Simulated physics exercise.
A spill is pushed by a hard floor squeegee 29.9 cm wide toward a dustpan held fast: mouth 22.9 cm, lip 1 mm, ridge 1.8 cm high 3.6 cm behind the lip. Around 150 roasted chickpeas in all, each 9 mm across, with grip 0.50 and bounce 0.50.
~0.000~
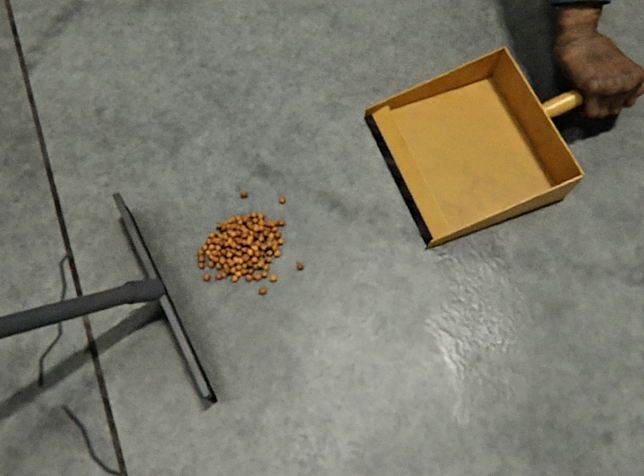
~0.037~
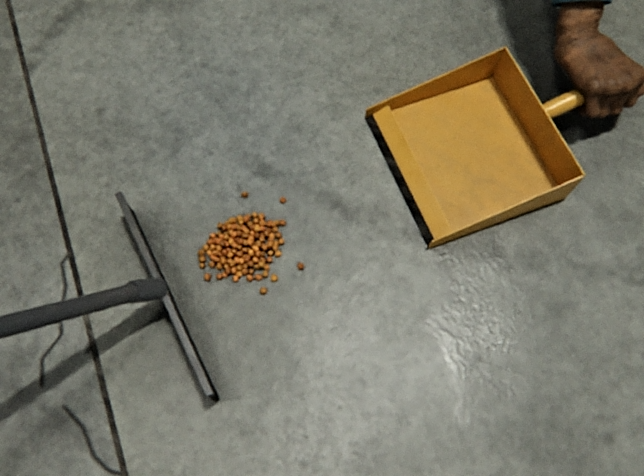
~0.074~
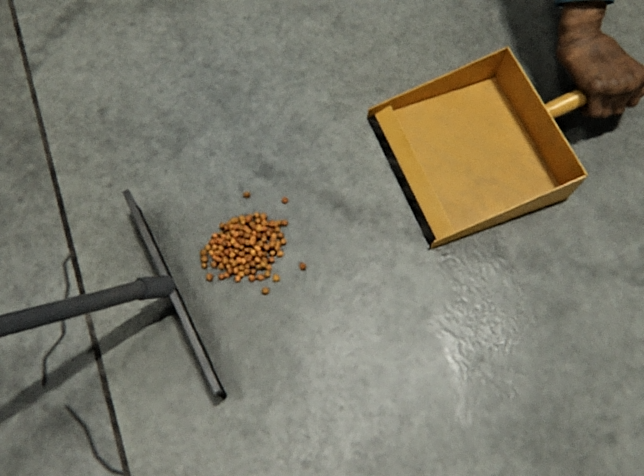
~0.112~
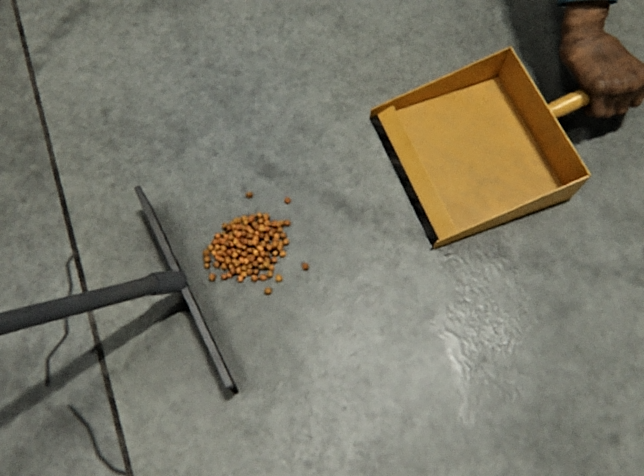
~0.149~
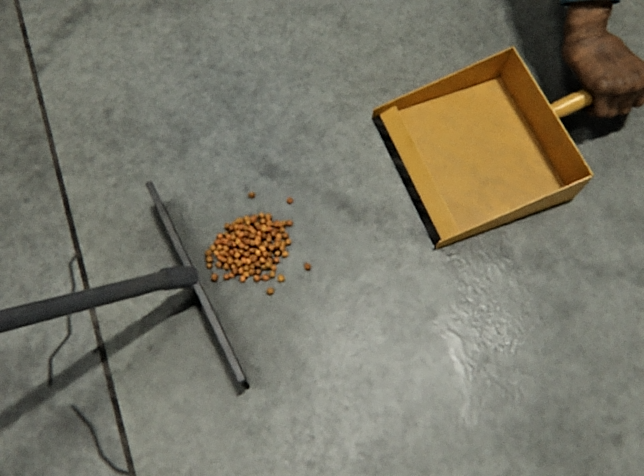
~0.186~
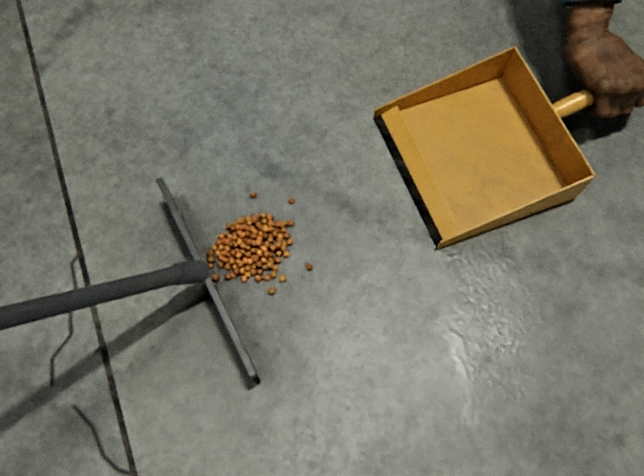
A black squeegee slides right across the gray floor to the edge of a chickpea pile.
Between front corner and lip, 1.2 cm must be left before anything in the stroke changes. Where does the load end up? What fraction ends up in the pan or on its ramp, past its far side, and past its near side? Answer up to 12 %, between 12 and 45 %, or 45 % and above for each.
Pan: Between 12 and 45 %; far side: Up to 12 %; near side: Up to 12 %.
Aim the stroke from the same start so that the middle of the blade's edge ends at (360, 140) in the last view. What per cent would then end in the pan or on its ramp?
Some 25 per cent.
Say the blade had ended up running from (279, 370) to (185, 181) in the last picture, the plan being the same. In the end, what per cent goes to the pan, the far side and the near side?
That ends as pan 20, far 0, and near 0.
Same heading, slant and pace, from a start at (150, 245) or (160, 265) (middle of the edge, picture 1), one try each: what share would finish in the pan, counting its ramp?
Around 40 percent, then around 30 percent.
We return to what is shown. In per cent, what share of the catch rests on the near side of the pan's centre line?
Close to 40 %.
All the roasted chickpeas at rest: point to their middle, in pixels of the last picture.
I'd put it at about (396, 172).
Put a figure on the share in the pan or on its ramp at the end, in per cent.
I'd put it near 25 percent.
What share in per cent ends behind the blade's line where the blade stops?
Roughly 0 per cent of it.
Then, at 0.56 s, middle of the blade 18 cm from the lip; 0 % over the lip, far side 0 %, near side 0 %.
After 0.82 s, middle of the blade 9 cm from the lip; 0 % over the lip, far side 0 %, near side 0 %.
After 1.18 s, middle of the blade 3 cm from the lip; 25 % over the lip, far side 0 %, near side 0 %.
In the end, at 1.5 s, pan 25 %, far side 0 %, near side 0 %, in front of the lip or behind the blade 75 %.
